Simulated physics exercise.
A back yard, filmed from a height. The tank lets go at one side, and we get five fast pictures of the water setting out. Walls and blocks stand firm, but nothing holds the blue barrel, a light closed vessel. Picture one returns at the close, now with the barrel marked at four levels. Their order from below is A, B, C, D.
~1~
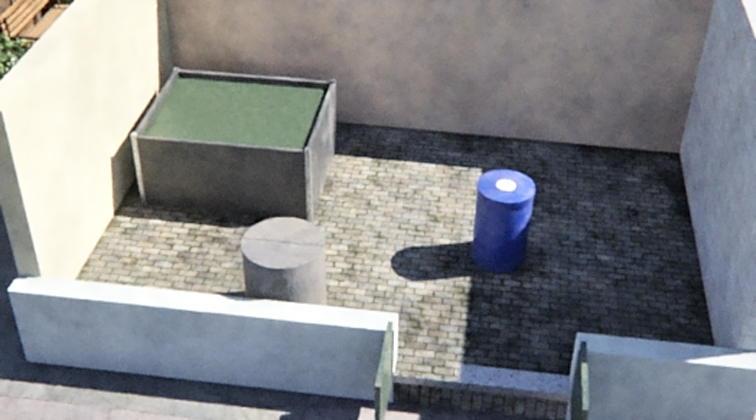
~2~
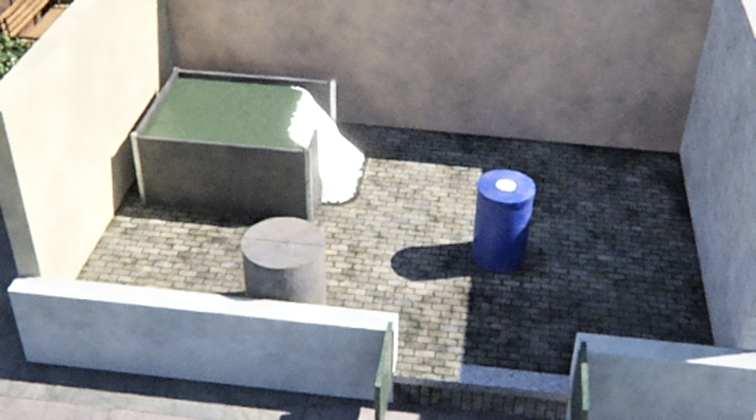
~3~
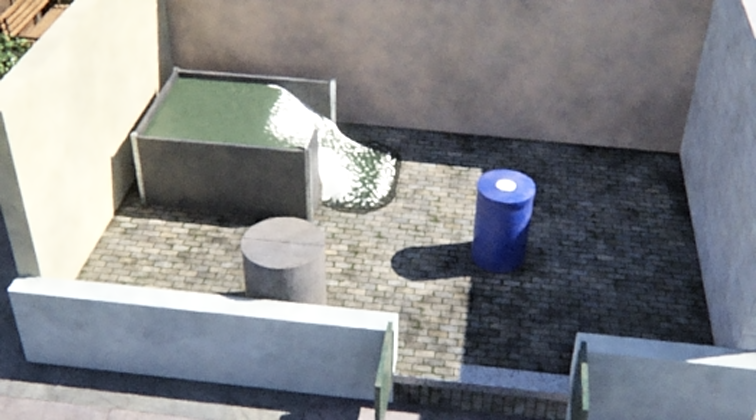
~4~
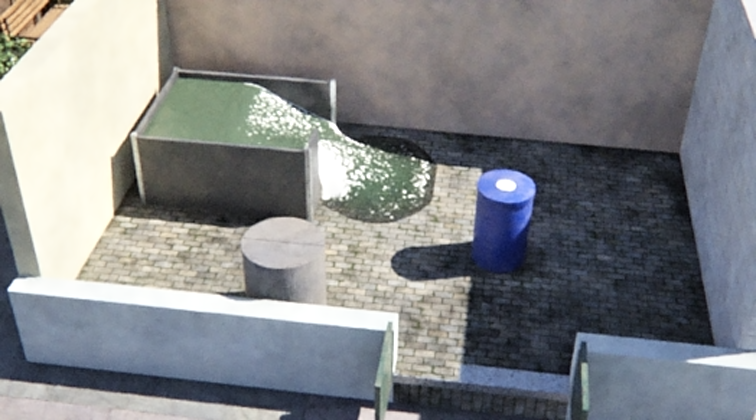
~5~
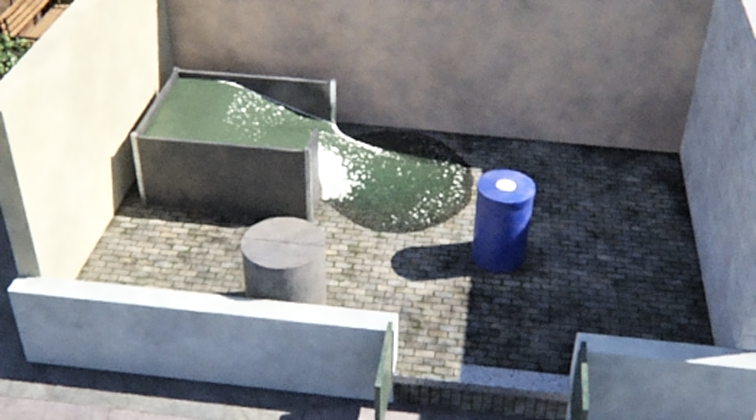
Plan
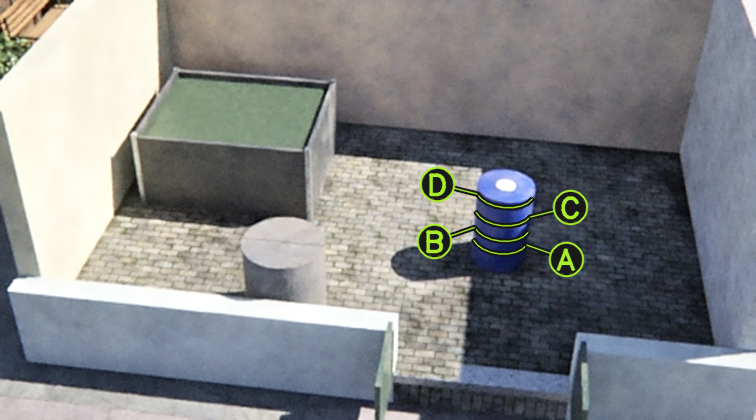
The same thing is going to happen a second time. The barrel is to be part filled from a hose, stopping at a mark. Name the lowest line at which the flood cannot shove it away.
Level A just does it.
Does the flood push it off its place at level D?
No.
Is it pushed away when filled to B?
No, that is safe.
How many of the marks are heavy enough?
All of the four.
On the marked copy, A at (499, 253); B at (500, 241); C at (502, 225); D at (503, 207); from the bottom up A, B, C, D.
With A, it does not move.
With B, it does not move.
With C, it does not move.
With D, it does not move.
